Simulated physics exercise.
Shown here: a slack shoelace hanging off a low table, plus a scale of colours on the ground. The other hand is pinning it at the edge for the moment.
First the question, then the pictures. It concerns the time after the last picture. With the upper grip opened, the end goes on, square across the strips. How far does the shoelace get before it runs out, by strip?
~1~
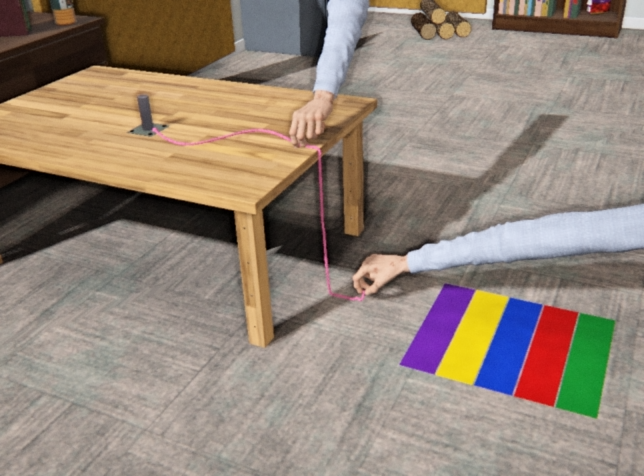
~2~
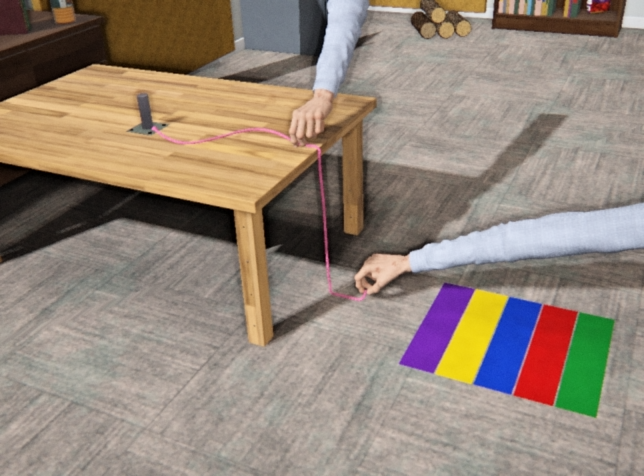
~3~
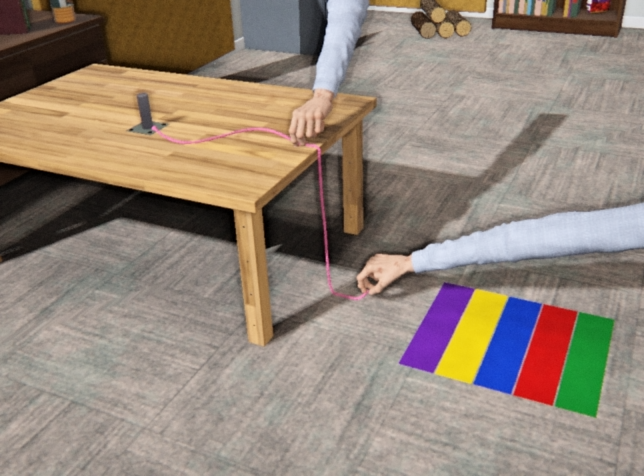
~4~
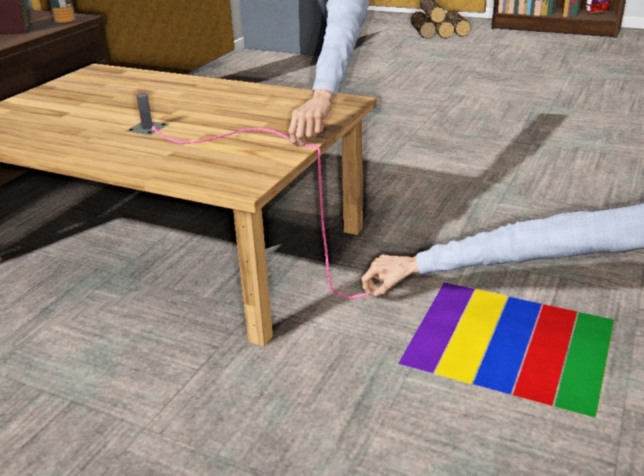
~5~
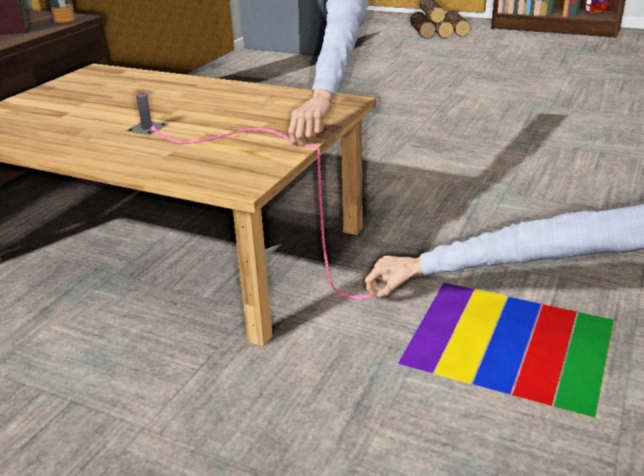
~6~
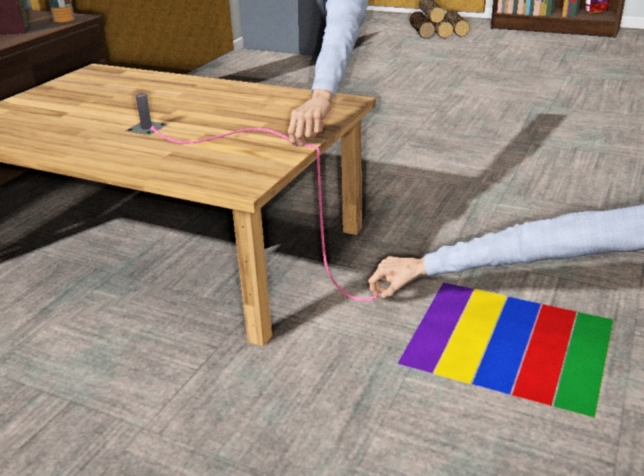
As far as the blue strip.
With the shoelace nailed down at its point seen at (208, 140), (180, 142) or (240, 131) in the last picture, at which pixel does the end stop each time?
First (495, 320), next (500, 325), last (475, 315).
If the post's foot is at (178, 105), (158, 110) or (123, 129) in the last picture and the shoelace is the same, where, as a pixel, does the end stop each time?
Respectively (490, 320), (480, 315) and (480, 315).
A little later, end near (449, 310); over purple.
Next, end near (489, 320); over yellow.
When it is tight, end near (512, 325); over blue. It halts on the blue strip.
